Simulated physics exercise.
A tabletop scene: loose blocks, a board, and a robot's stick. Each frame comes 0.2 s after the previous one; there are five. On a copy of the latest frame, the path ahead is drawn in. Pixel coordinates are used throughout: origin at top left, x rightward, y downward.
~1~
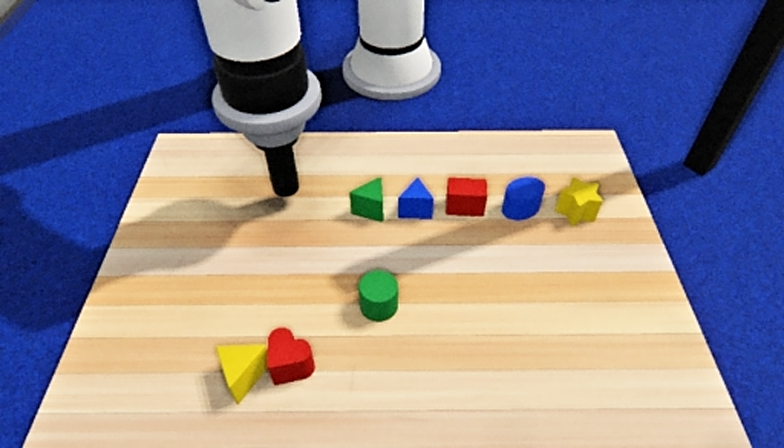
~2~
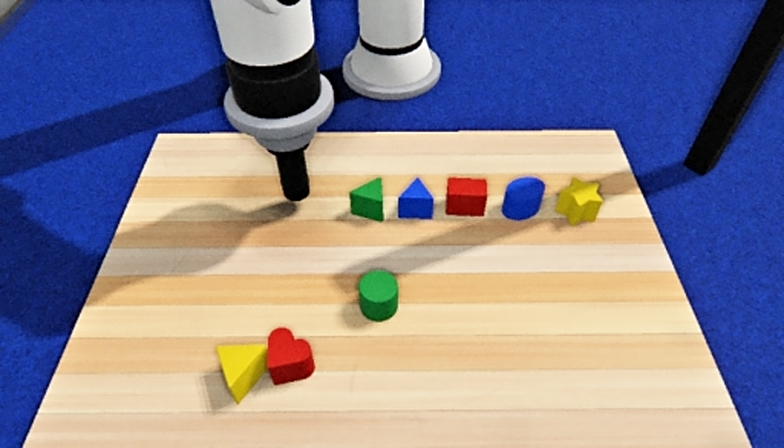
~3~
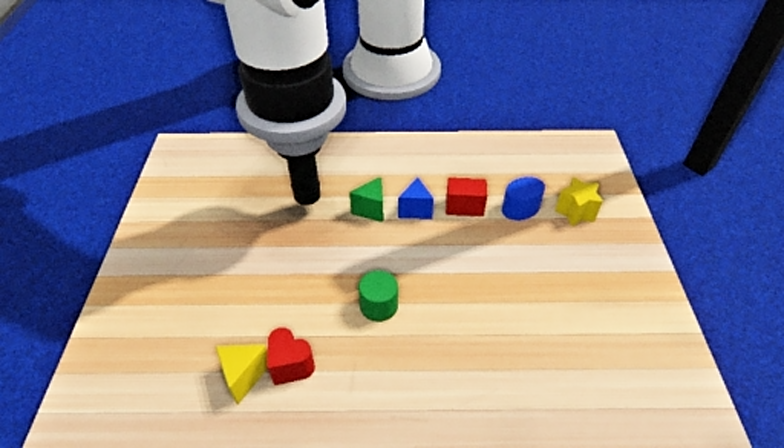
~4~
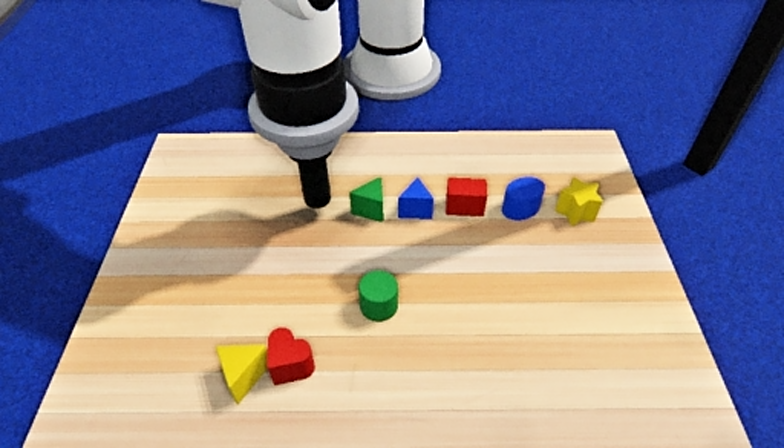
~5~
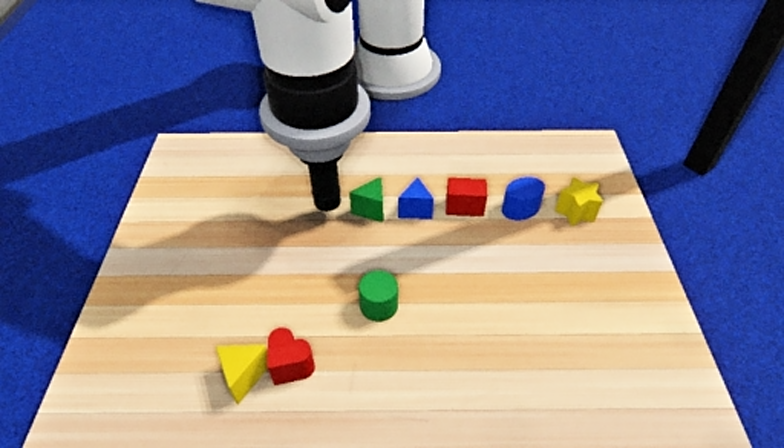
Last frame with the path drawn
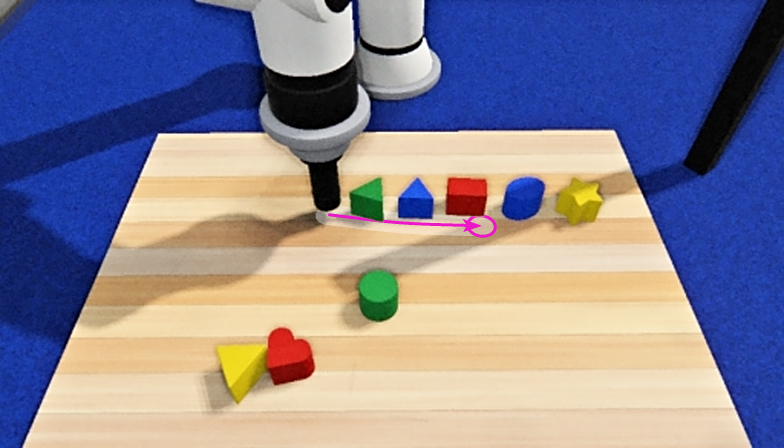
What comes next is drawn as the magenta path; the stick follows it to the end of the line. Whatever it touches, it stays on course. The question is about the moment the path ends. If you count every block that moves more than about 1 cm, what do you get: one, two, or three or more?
My forecast: 3 or more.
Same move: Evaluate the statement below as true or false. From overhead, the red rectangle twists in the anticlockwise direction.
The statement is false.
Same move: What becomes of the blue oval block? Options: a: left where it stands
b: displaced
a - left where it stands.
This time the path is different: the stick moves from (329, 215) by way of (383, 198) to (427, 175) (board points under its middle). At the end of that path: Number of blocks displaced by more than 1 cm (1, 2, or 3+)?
I reckon the push displaces two of the blocks by more than 1 cm.
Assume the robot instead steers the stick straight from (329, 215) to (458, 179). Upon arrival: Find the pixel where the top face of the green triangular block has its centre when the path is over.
Located at (442, 181).
Path on the board, from (329, 215) via (404, 223), ending at (481, 226).
What follows on the original path. One third of the way, stick (380, 209); green triangular block (398, 186), turned 15° clockwise; blue triangular block (423, 190), turned 20° anticlockwise.
Two thirds of the way, stick (432, 213); green triangular block (407, 181); blue triangular block (442, 187), turned 85° anticlockwise; red rectangle (474, 184).
At the end, stick (483, 214); green triangular block (407, 181); blue triangular block (445, 185), turned 115° anticlockwise; red rectangle (478, 182), turned 20° clockwise; blue oval block in place.
